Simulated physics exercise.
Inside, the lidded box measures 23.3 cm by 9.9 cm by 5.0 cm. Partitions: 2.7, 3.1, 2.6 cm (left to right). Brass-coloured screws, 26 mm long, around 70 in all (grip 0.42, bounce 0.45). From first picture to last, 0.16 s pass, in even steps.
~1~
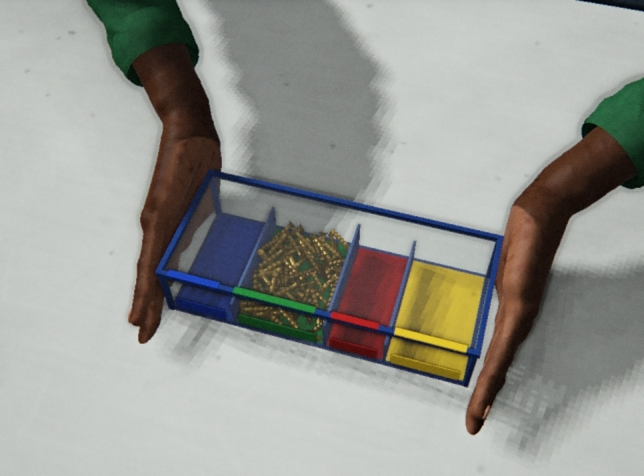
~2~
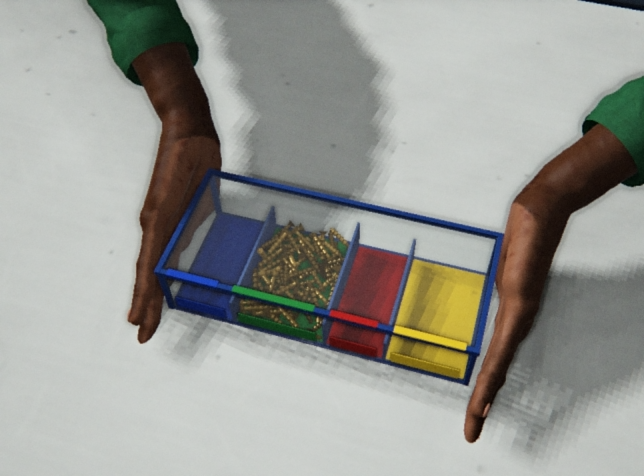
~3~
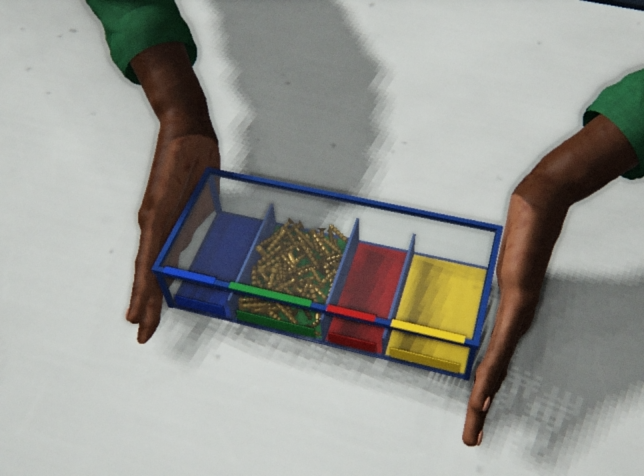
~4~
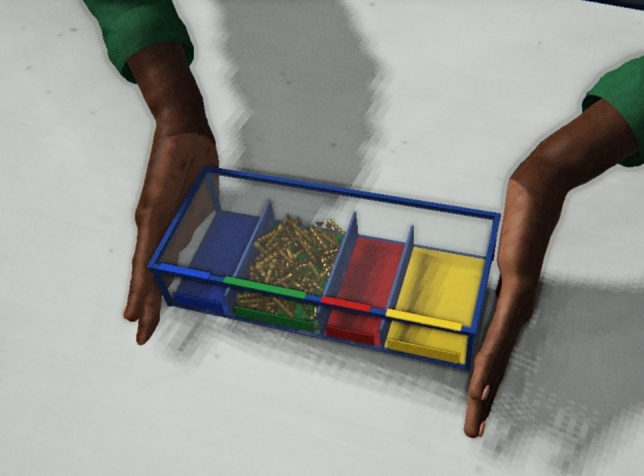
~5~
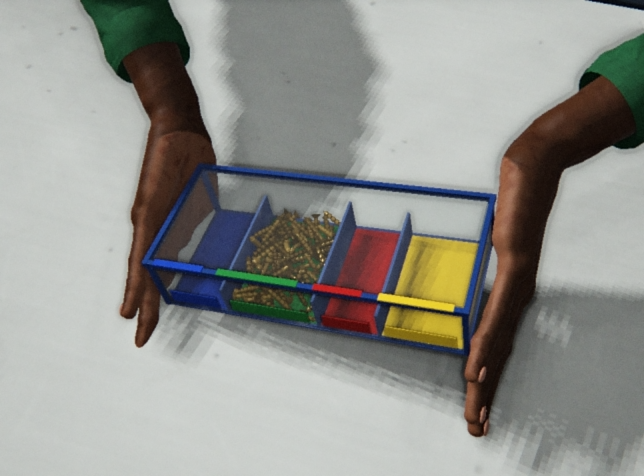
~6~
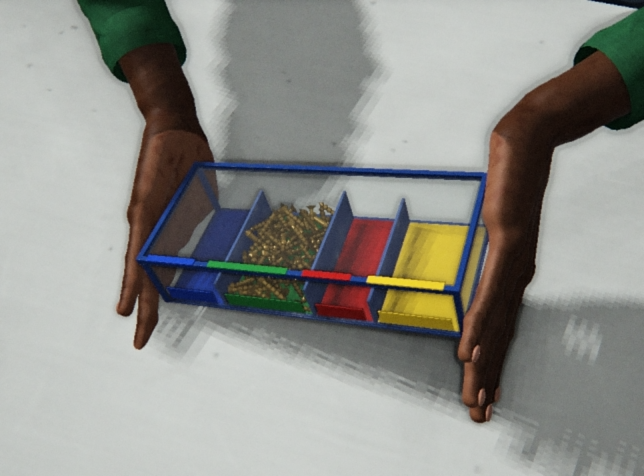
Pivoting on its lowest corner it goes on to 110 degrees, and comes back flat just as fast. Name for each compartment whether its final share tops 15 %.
Red below, blue above, green below, yellow below.
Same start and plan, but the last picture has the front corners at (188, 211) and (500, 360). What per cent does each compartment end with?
Red 20; blue 0; green 40; yellow 40.
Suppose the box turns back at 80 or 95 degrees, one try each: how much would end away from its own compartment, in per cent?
Some 40 and 80 per cent.
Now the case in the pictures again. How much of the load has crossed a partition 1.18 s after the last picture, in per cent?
Some 90 per cent.
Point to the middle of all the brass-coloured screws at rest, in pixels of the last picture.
Around (221, 242).
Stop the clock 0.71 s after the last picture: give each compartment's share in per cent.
Red 0; blue 45; green 55; yellow 0.
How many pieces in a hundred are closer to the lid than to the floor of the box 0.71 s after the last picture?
Some 80 per cent.
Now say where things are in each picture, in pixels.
The first picture shows box tilt 0 degrees, front corners at (163, 271) and (475, 351); green 100 %.
The second picture shows box tilt 1 degrees, front corners at (162, 270) and (475, 349).
The third picture shows box tilt 3 degrees, front corners at (160, 268) and (473, 342).
The fourth picture shows box tilt 6 degrees, front corners at (155, 265) and (470, 329), lowest corner left back.
The fifth picture shows box tilt 10 degrees, front corners at (150, 262) and (464, 310), lowest corner left back.
The sixth picture shows box tilt 15 degrees, front corners at (144, 258) and (454, 288), lowest corner left back; green 100 %.
Then, 0.71 s after the last picture, tilt 110 degrees; blue 45 %, green 55 %.
Then, 1.18 s after the last picture, tilt 49 degrees; blue 90 %, green 10 %.
Then, 1.72 s after the last picture, tilt 0 degrees; blue 90 %, green 10 %.
In the end, red 0 %, blue 90 %, green 10 %, yellow 0 %.
